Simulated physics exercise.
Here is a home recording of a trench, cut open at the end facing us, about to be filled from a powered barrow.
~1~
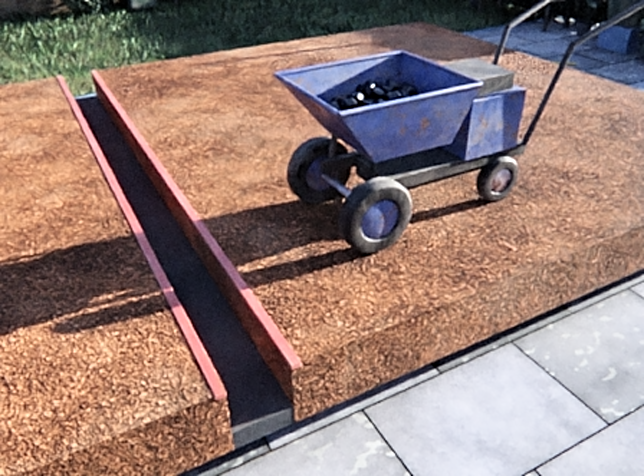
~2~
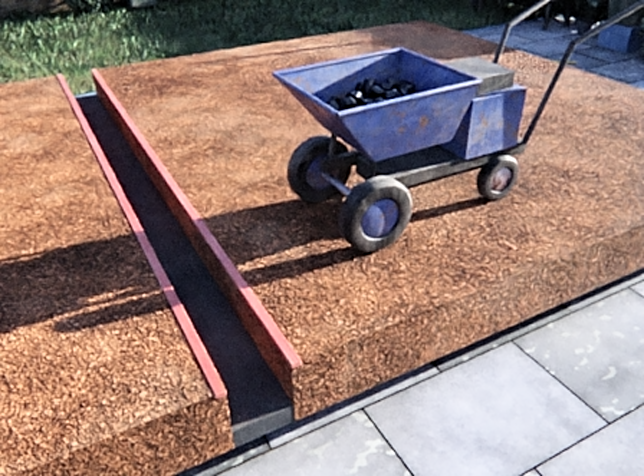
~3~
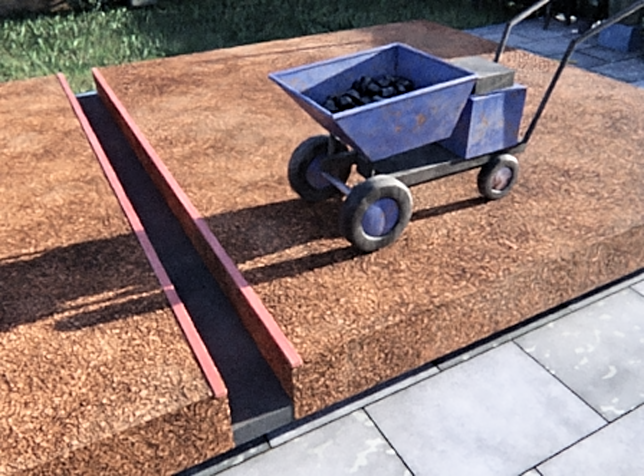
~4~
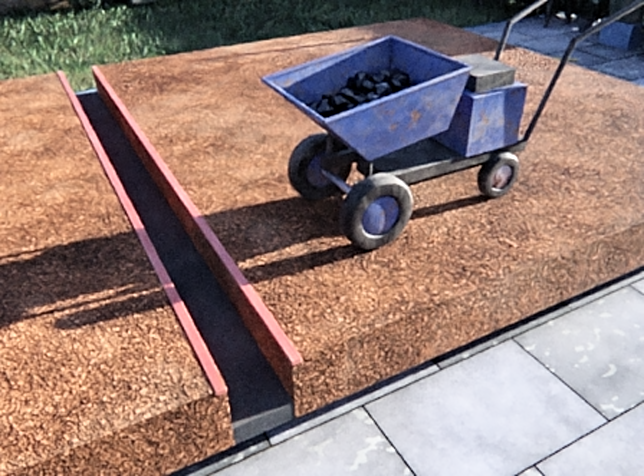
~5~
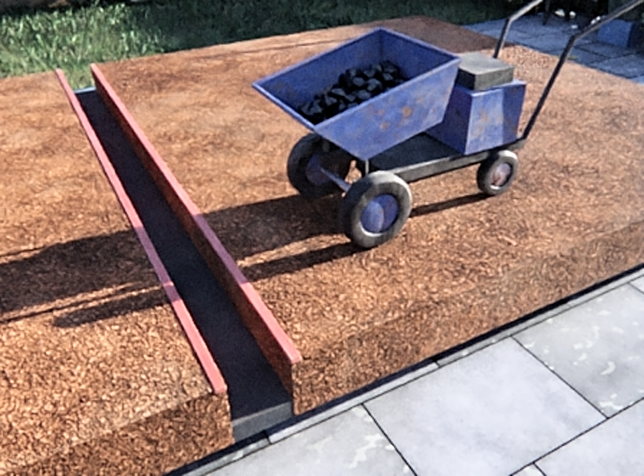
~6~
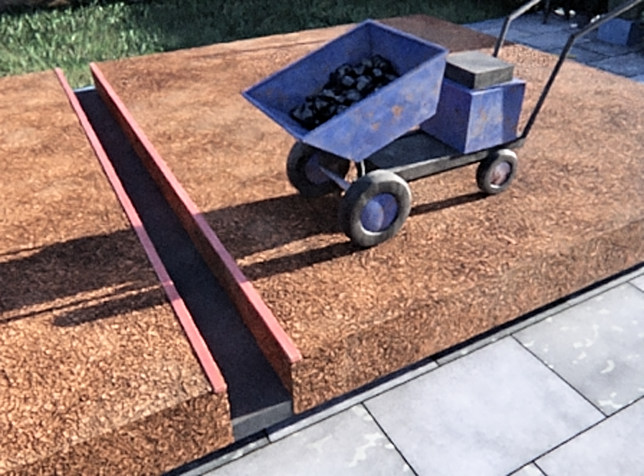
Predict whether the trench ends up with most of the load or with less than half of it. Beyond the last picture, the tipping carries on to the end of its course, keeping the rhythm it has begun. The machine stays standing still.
Most of the load will go into the trench.
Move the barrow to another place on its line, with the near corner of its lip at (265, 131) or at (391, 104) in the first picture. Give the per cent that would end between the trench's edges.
In turn 10 and 20 in a hundred.
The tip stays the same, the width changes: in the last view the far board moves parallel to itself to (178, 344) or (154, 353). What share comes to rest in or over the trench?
First some 90, then 90 per cent.
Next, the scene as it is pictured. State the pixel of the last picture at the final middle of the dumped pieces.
Close to (198, 285) in the last picture.
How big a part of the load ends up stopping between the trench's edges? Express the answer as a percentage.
That part is close to 90 percent of the load.
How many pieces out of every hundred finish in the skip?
0 per cent or so.
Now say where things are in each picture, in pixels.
Lip of the skip at (340, 115), level; top of the load at (377, 104), lumps of coal; first edge of the trench at (266, 320); far edge at (196, 345), the trench under half as wide as the skip, and about as deep as wide, in the first frame.
Lip of the skip at (338, 115), level; top of the load at (376, 102), in the second frame.
Lip of the skip at (333, 118), tipped barely; top of the load at (373, 100), in the third frame.
Lip of the skip at (324, 122), tipped a little; top of the load at (378, 89), in the fourth frame.
Lip of the skip at (313, 129), tipped a little; top of the load at (387, 80), in the fifth frame.
Lip of the skip at (301, 140), tipped clearly; top of the load at (377, 76); first edge of the trench at (265, 313); far edge at (195, 338), in the sixth frame.
Soon, skip tipped steeply; all in the skip.
A while on, skip tipped right over; nearly all in the skip; a small part short of the trench; a stray few in or heaped over the trench.
Towards the end, skip tipped right over; about a quarter in the skip; a small part short of the trench; about two thirds in or heaped over the trench; a stray few beyond it.
Finally, skip tipped right over; a small part short of the trench; nearly all in or heaped over the trench; a stray few beyond it.
